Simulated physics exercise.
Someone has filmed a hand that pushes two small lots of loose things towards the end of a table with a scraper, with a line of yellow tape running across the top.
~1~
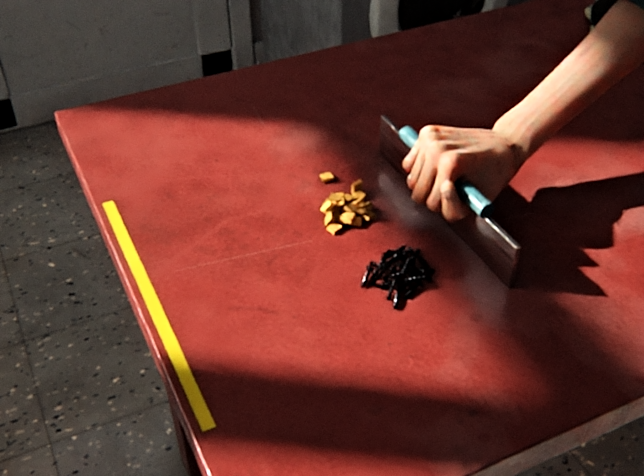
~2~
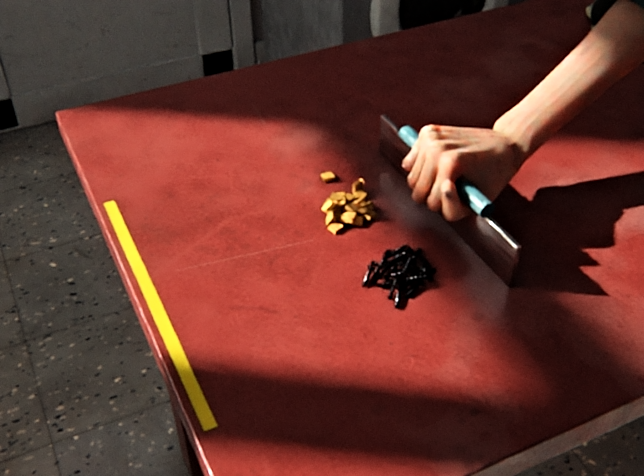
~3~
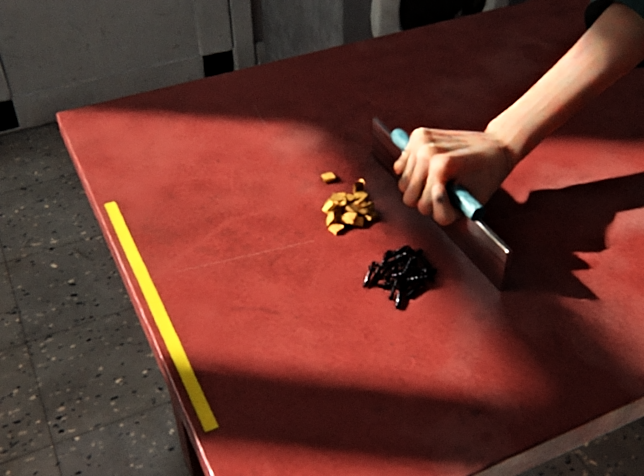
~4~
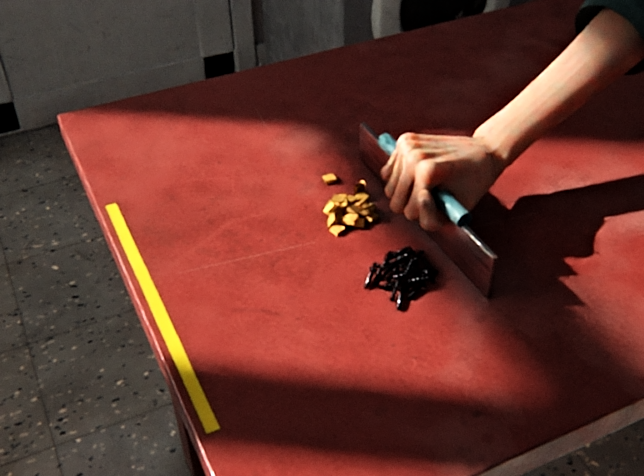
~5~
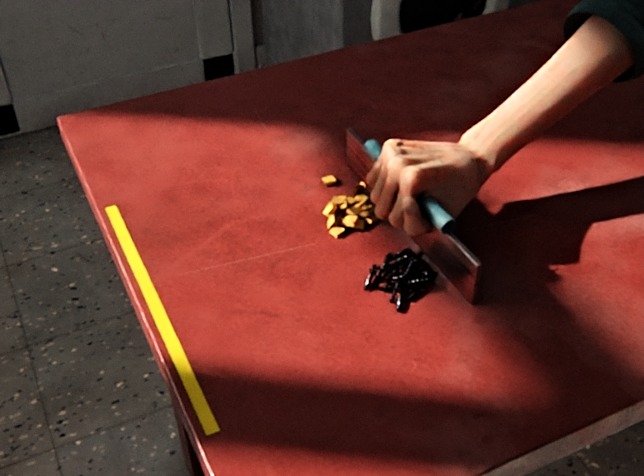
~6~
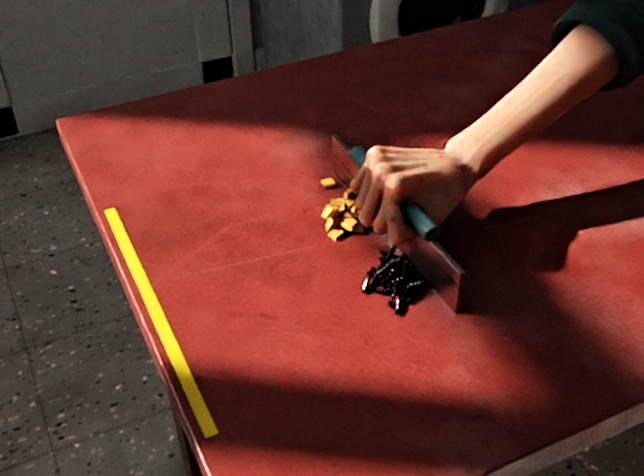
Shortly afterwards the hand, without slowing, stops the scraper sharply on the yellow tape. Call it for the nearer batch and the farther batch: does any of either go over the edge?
Nearer batch: Yes, some goes over. Farther batch: Yes, some goes over.
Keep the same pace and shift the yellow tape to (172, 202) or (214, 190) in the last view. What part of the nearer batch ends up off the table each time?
The first line leaves 0 in a hundred off the table, the second 0 in a hundred.
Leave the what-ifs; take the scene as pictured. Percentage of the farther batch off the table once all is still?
Roughly 100 percent.
Then, 1.09 s after the last picture, scraper still moving, near (270, 233); nearer batch all on the table, its front near (261, 323); farther batch all on the table, its front near (215, 262).
Then, 2.20 s after the last picture, scraper stopped at the yellow tape; nearer batch about two thirds over the edge; farther batch most over the edge.
Then, 2.48 s after the last picture, scraper stopped at the yellow tape; nearer batch nearly all over the edge; farther batch all over the edge.
At rest, scraper stopped at the yellow tape; nearer batch nearly all over the edge; farther batch all over the edge.
